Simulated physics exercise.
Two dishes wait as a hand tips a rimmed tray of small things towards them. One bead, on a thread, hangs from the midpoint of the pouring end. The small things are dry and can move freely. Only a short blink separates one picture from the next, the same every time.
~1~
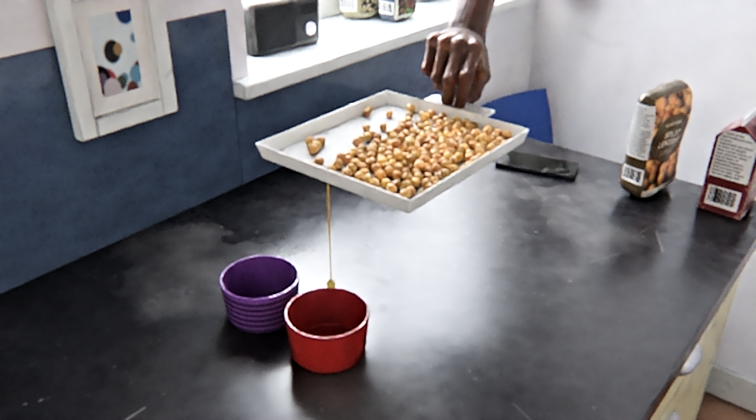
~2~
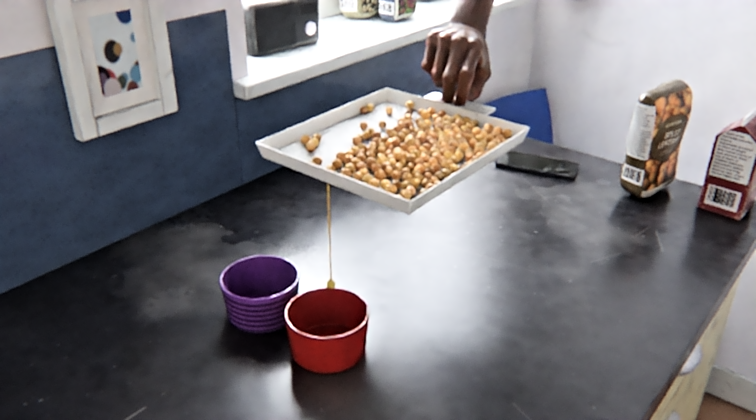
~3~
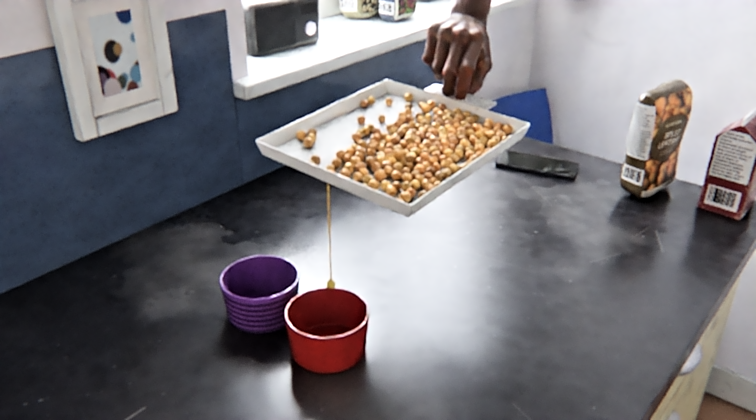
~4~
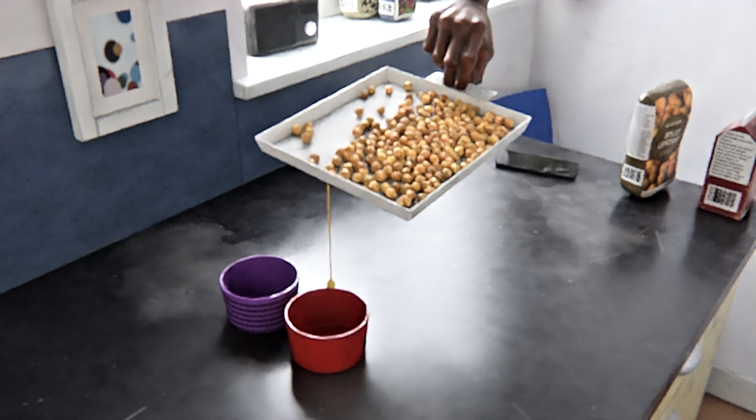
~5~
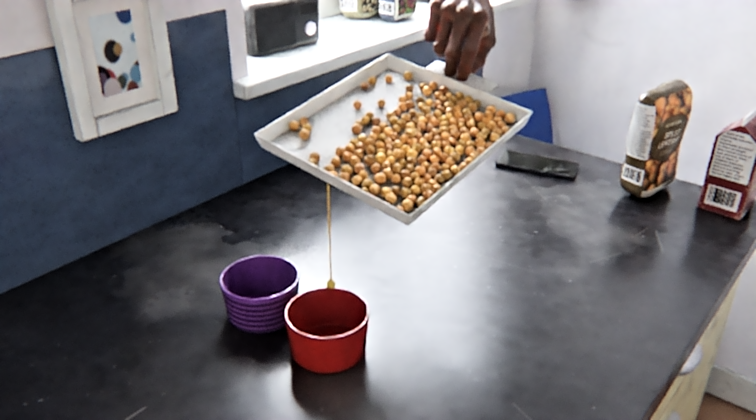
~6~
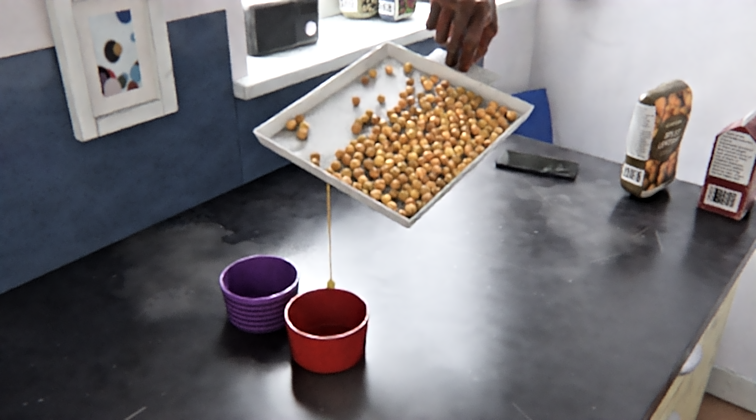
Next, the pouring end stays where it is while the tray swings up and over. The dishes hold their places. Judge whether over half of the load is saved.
Minority caught.
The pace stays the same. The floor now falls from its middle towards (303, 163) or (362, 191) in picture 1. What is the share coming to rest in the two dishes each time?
First heading 80 %, second heading 20 %.
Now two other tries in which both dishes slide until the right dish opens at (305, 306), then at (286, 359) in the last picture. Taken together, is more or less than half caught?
Well, not up to half at the first spot and not up to half at the second.
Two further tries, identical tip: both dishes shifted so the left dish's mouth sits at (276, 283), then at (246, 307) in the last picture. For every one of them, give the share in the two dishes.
Around 20 % followed by around 10 %.
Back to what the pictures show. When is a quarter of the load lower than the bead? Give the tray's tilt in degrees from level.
It's turned some 70 degrees by then.
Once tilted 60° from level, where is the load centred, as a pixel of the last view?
I'd put the middle close to (406, 189).
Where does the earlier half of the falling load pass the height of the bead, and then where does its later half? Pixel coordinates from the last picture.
(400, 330), then (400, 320).
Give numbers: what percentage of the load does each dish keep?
Result - left dish: 0 %; right dish: 0 %.
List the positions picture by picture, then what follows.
In the first picture, corners of the pouring end (262, 143) and (409, 197), level; middle of the load (417, 148), round wooden beads; left dish (232, 309); right dish (299, 348); bead on its thread (331, 284).
In the second picture, corners of the pouring end (262, 142) and (409, 198), level; middle of the load (417, 147).
In the third picture, corners of the pouring end (262, 140) and (409, 202), tipped barely, lowest at the right corner; middle of the load (417, 144).
In the fourth picture, corners of the pouring end (261, 137) and (409, 207), tipped a little, lowest at the right corner; middle of the load (418, 140), about a tenth on the move.
In the fifth picture, corners of the pouring end (261, 134) and (409, 212), tipped a little, lowest at the right corner; middle of the load (418, 137), roughly a quarter on the move.
In the sixth picture, corners of the pouring end (260, 131) and (409, 216), tipped clearly, lowest at the right corner; middle of the load (419, 137), almost all on the move; left dish (232, 309); right dish (299, 348).
Just after the last frame, tray tipped steeply; the larger part on the tray; just a few outside both; about a tenth in the air.
A moment on, tray tipped right over; just a few on the tray; just a few in the right dish; almost all outside both; about a tenth in the air.
Further on, tray tipped past a quarter turn; just a few in the right dish; almost all outside both.
When it is over, tray tipped past a quarter turn; just a few in the right dish; not one in the left dish; almost all outside both.
